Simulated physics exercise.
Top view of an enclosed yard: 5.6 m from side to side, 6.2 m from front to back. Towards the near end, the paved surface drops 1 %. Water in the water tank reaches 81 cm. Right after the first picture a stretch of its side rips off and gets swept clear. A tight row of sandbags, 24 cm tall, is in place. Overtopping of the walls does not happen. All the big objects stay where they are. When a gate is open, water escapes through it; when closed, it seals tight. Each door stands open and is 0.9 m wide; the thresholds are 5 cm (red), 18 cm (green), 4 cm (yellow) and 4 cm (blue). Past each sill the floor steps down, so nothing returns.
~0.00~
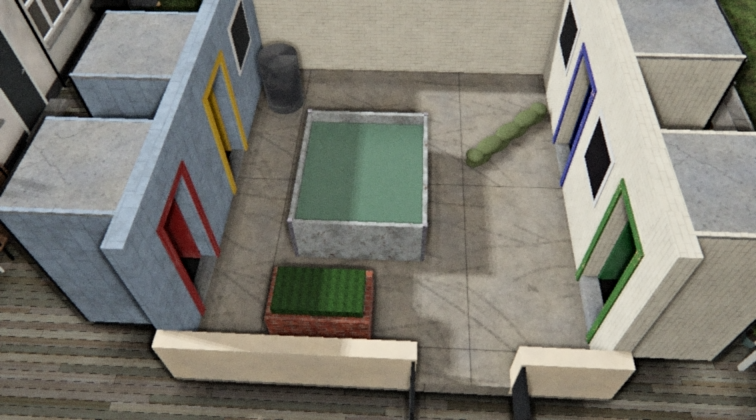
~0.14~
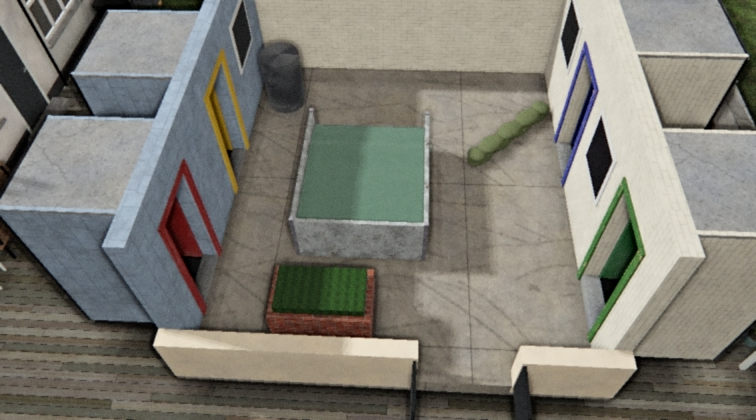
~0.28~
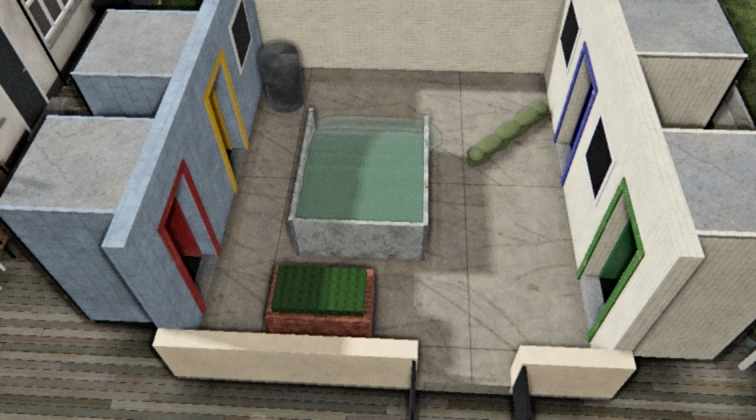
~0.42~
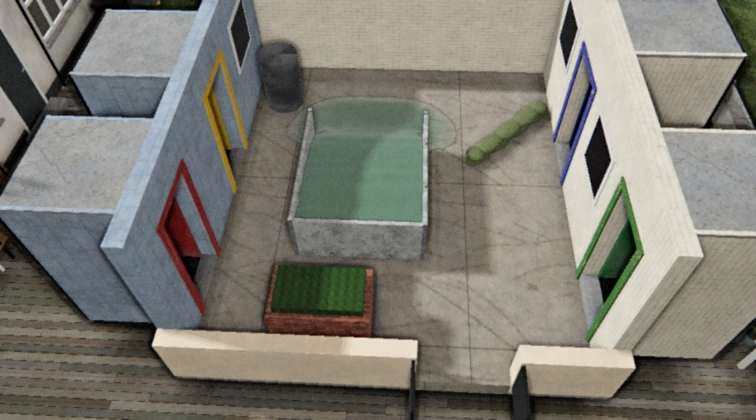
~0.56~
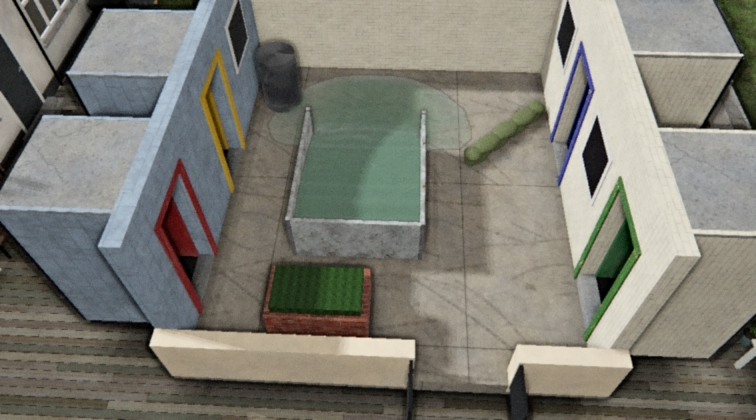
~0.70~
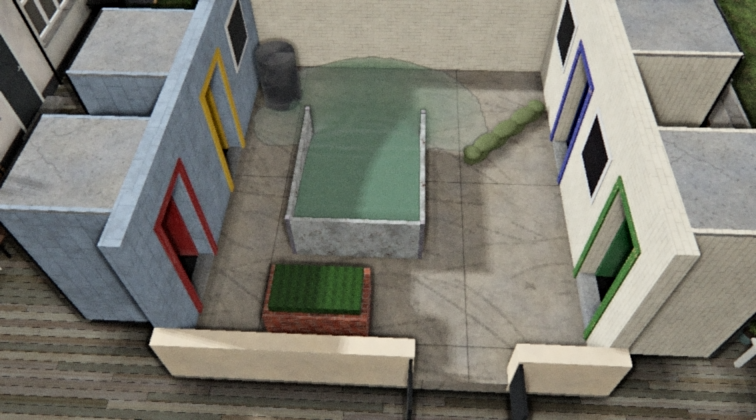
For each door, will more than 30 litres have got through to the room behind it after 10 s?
The red door: Yes, more than 30 litres; the green door: No, not more than 30 litres; the yellow door: Yes, more than 30 litres; the blue door: No, not more than 30 litres.
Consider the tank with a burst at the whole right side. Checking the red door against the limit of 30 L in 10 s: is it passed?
Then red exceeds it.
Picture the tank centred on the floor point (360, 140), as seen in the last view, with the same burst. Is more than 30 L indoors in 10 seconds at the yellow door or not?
Then: Yellow below.
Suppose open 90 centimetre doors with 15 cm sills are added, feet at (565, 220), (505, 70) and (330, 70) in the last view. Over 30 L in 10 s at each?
In sequence the answers are less than that, more than that and more than that.
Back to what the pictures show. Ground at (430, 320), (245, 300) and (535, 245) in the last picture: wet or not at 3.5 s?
Untouched, soaked, soaked.
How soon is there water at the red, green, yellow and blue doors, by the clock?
Doors: Red 3.2 s / green 3.4 s / yellow 2.0 s / blue 2.4 s.
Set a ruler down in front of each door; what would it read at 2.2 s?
Measured in centimetres, the red door gives 0, the green door 0, the yellow door 3 and the blue door 0.
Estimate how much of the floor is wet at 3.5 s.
I'd say around 70 % is wet.
After 1.4 s water covers 30 % of the floor and is deepest (50 cm) near (378, 77); red door not reached, green door not reached, yellow door not reached, blue door not reached.
After 2.2 s water covers 35 % of the floor and is deepest (55 cm) near (264, 69); red door not reached, green door not reached, yellow door 3 cm at the sill, 0 L in, blue door not reached.
After 3.5 s water covers 70 % of the floor and is deepest (38 cm) near (537, 106); red door 4 cm at the sill, 0 L in, green door 1 cm at the sill, 0 L in, yellow door 10 cm at the sill, 5 L in, blue door 5 cm at the sill, 0 L in.
After 6.0 s water covers 95 % of the floor and is deepest (26 cm) near (190, 352); red door 9 cm at the sill, 4 L in, green door 2 cm at the sill, 0 L in, yellow door 9 cm at the sill, 69 L in, blue door 2 cm at the sill, 1 L in.
After 10.0 s water covers 95 % of the floor and is deepest (15 cm) near (578, 370); red door 10 cm at the sill, 95 L in, green door 11 cm at the sill, 0 L in, yellow door 8 cm at the sill, 115 L in, blue door 2 cm at the sill, 1 L in.
